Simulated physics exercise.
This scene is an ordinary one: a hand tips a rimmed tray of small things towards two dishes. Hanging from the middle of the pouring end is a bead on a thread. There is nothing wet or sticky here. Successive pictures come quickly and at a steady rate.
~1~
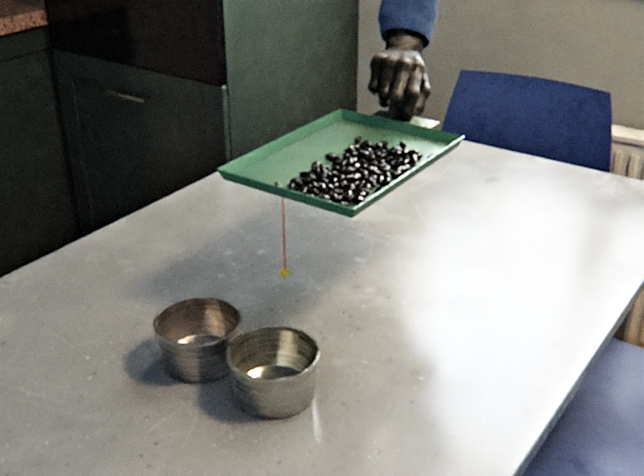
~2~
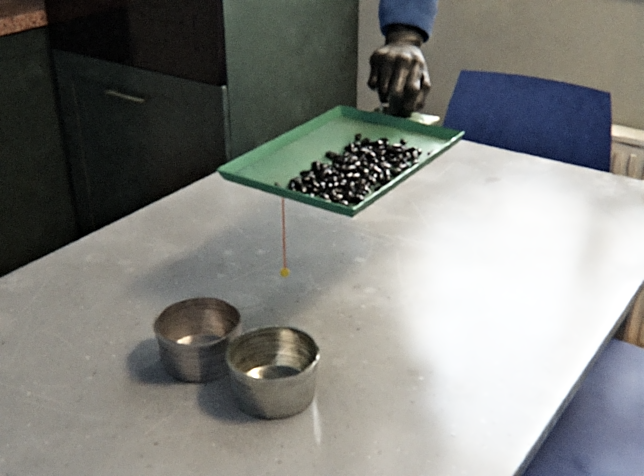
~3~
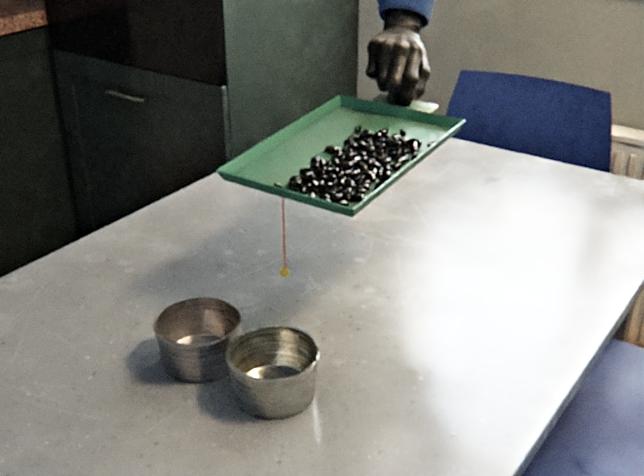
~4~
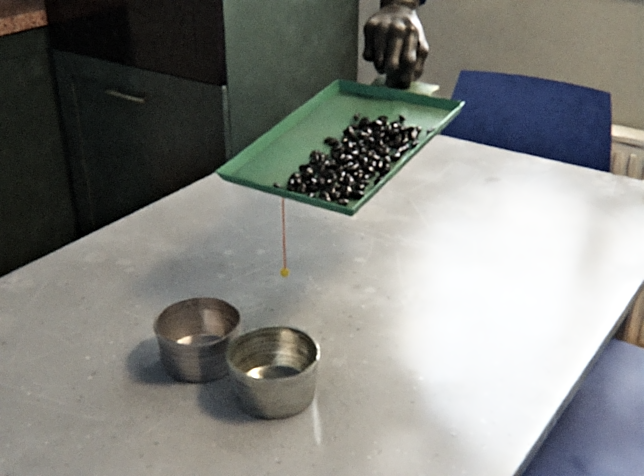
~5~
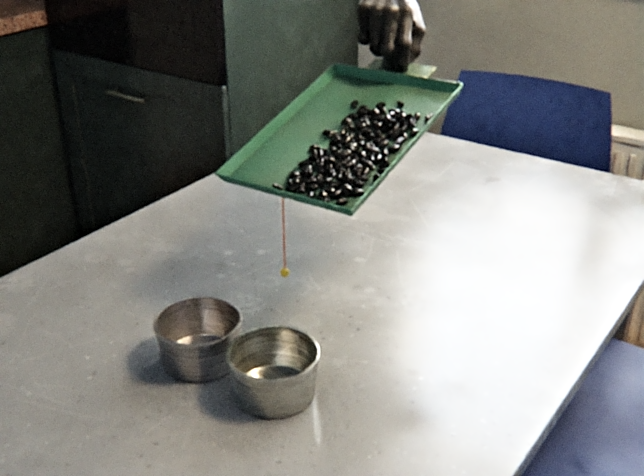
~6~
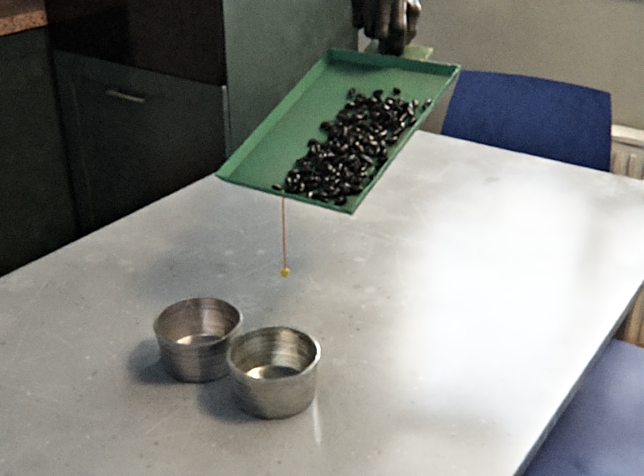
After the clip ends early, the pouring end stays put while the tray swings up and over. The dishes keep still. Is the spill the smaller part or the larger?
The load mostly goes elsewhere.
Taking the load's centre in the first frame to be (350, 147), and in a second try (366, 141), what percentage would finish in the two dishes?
From the first start you get 10 in a hundred, from the second 30 in a hundred.
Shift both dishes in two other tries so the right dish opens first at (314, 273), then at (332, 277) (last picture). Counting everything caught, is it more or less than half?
So that's a lesser portion the first time round, a lesser portion the second.
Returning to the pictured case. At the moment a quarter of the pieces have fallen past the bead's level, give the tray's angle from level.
Close to 80° of tilt at that moment.
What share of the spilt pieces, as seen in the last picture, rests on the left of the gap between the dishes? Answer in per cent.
Looks to be around 40 per cent of the spill.
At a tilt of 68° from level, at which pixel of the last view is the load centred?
The middle of the load sits near (287, 189).
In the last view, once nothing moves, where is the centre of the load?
The centre comes to rest near (250, 337).
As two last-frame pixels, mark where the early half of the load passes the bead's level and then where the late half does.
It goes through near (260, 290) first, then near (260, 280).
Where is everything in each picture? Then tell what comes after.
Corners of the pouring end (223, 168) and (352, 206), level; middle of the load (356, 167), black beans; left dish (170, 356); right dish (245, 391); bead on its thread (285, 272), in the first frame.
Corners of the pouring end (223, 169) and (352, 206), level; middle of the load (356, 165), in the second frame.
Corners of the pouring end (223, 169) and (352, 206), tipped barely, level across its low end; middle of the load (355, 161), in the third frame.
Corners of the pouring end (222, 170) and (351, 206), tipped a little, level across its low end; middle of the load (354, 154), in the fourth frame.
Corners of the pouring end (221, 171) and (350, 206), tipped clearly, level across its low end; middle of the load (352, 147), in the fifth frame.
Corners of the pouring end (221, 173) and (349, 206), tipped clearly, level across its low end; middle of the load (350, 142); left dish (170, 356); right dish (245, 391), in the sixth frame.
Just after the last frame, tray tipped steeply; the larger part on the tray; just a few in the left dish; roughly a quarter in the air.
A moment on, tray tipped past a quarter turn; just a few in the right dish; just a few in the left dish; the larger part outside both; about a tenth in the air.
Further on, tray tipped past a quarter turn; about a tenth in the right dish; about a tenth in the left dish; almost all outside both.
When it is over, tray tipped past a quarter turn; about a tenth in the right dish; about a tenth in the left dish; almost all outside both.
